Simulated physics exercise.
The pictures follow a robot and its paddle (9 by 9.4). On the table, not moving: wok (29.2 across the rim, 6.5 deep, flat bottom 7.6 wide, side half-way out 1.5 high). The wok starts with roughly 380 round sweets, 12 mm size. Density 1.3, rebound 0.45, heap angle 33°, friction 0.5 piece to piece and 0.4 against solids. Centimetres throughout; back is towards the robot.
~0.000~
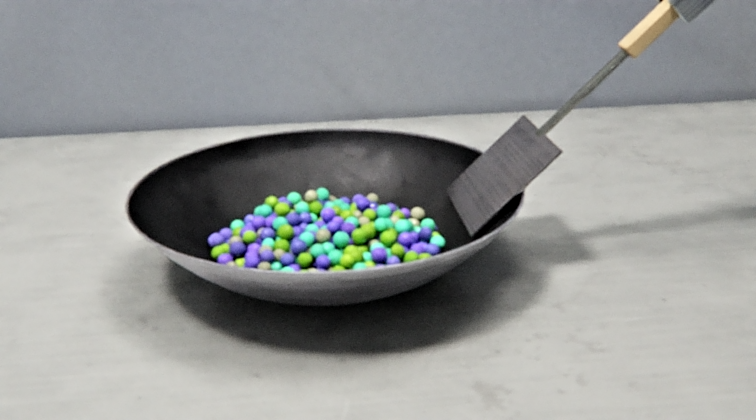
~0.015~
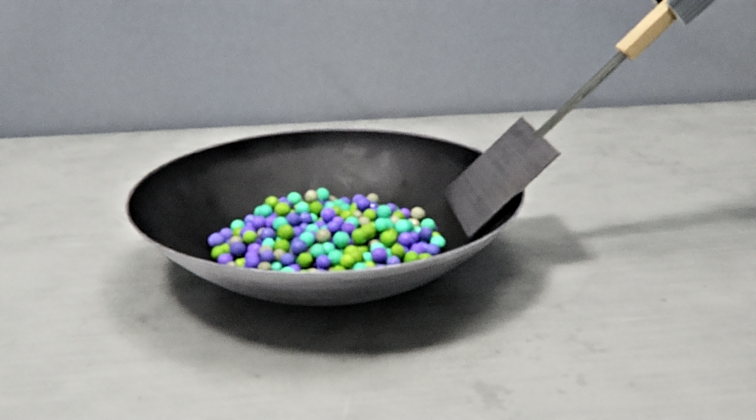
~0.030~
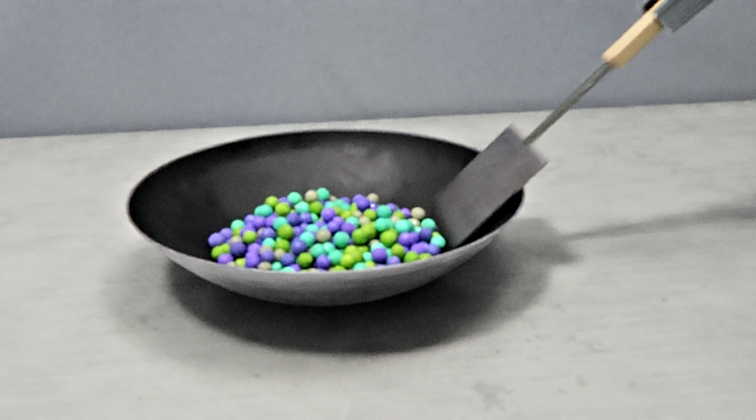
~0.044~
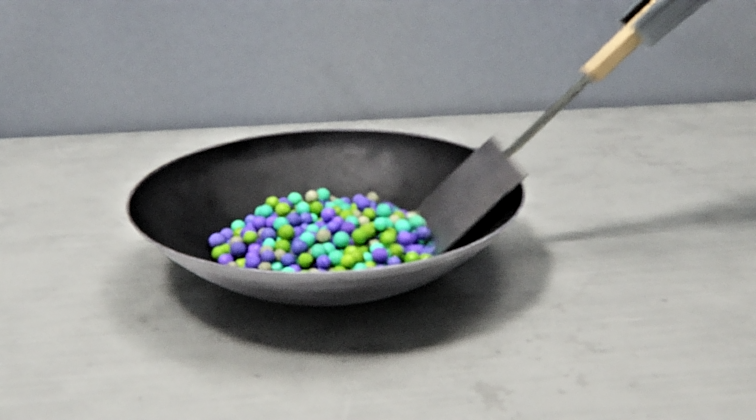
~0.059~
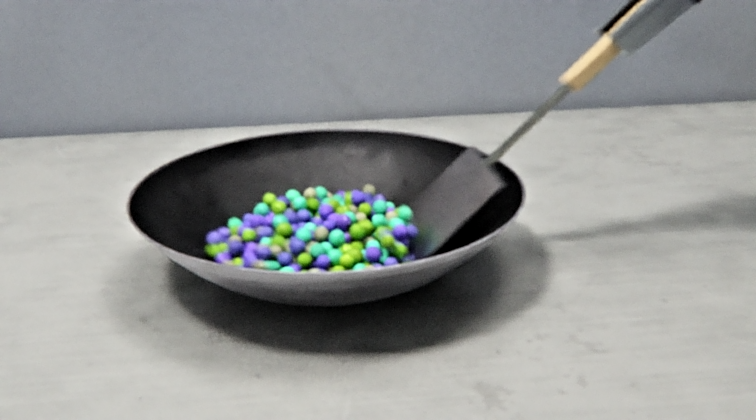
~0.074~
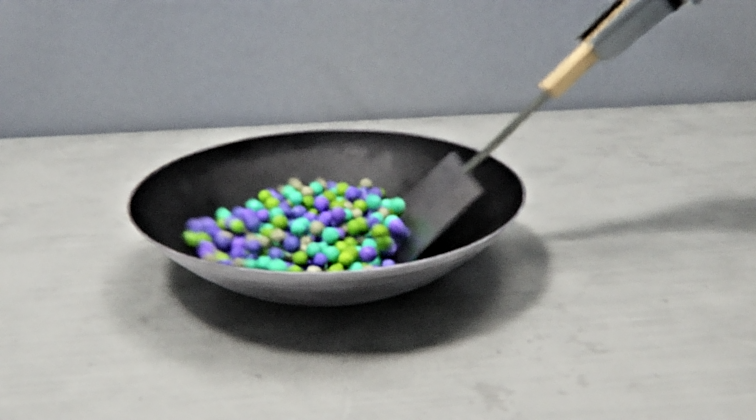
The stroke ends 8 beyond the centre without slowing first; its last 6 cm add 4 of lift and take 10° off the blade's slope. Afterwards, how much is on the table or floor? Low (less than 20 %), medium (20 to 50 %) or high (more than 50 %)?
On the table or floor the share is medium, 20 to 50 %.
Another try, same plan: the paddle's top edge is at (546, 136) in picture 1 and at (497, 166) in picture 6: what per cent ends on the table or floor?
Some 15 per cent.
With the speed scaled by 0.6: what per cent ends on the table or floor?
About 15 per cent.
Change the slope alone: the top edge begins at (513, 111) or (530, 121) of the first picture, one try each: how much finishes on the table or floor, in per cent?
Some 35 and 35 per cent.
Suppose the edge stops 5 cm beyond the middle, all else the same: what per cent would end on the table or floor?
It would be near 20 per cent.
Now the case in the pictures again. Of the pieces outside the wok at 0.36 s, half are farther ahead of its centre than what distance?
Roughly 24 cm.
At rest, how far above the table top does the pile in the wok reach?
Roughly 6.0 cm.
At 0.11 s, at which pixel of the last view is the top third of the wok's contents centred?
Around (268, 216).
After 0.11 s, sloping 44°, highest piece 8 above the table; 384 in the wok.
After 0.15 s, sloping 41°, highest piece 9 above the table; 382 in the wok, 2 on the blade or in flight.
After 0.36 s, sloping 34°, highest piece 11 above the table; 276 in the wok, 40 on the table or floor, 68 on the blade or in flight.
After 1.41 s, sloping 34°, highest piece 7 above the table; 276 in the wok, 108 on the table or floor.
In the end, 276 in the wok, 108 on the table or floor. That is 28 % on the table or floor.
